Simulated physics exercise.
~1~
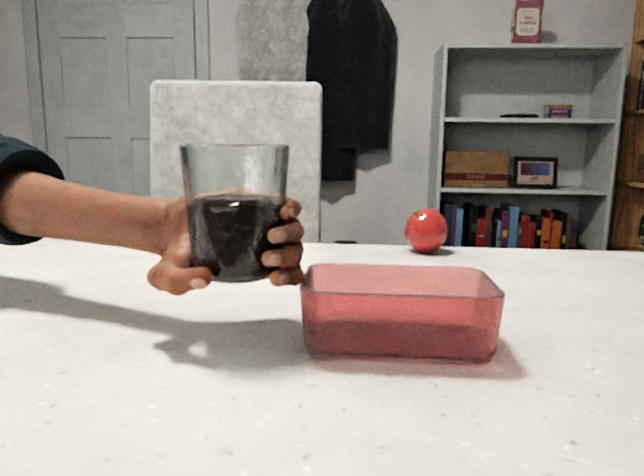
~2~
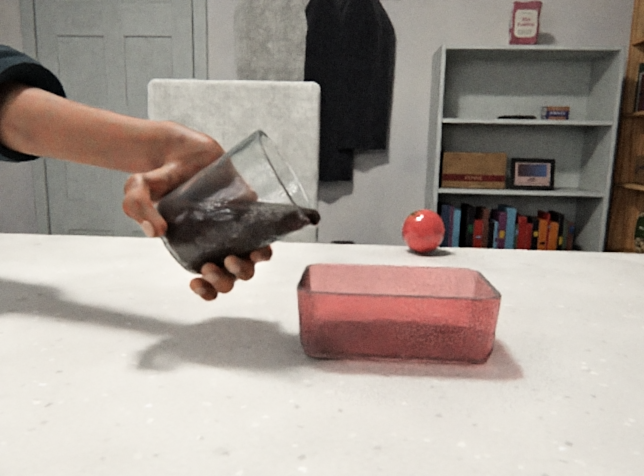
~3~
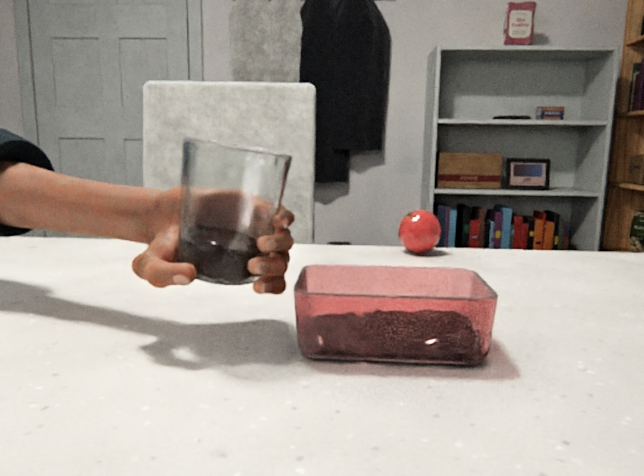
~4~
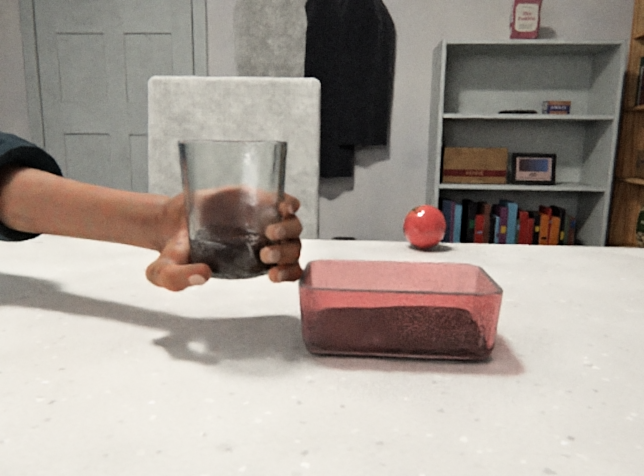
In the video, a hand holds a glass tumbler of dark liquid beside a reddish transparent box on a white table, then tips it rightward over the box and levels it again, leaving dark contents in the box and a little in the tumbler.
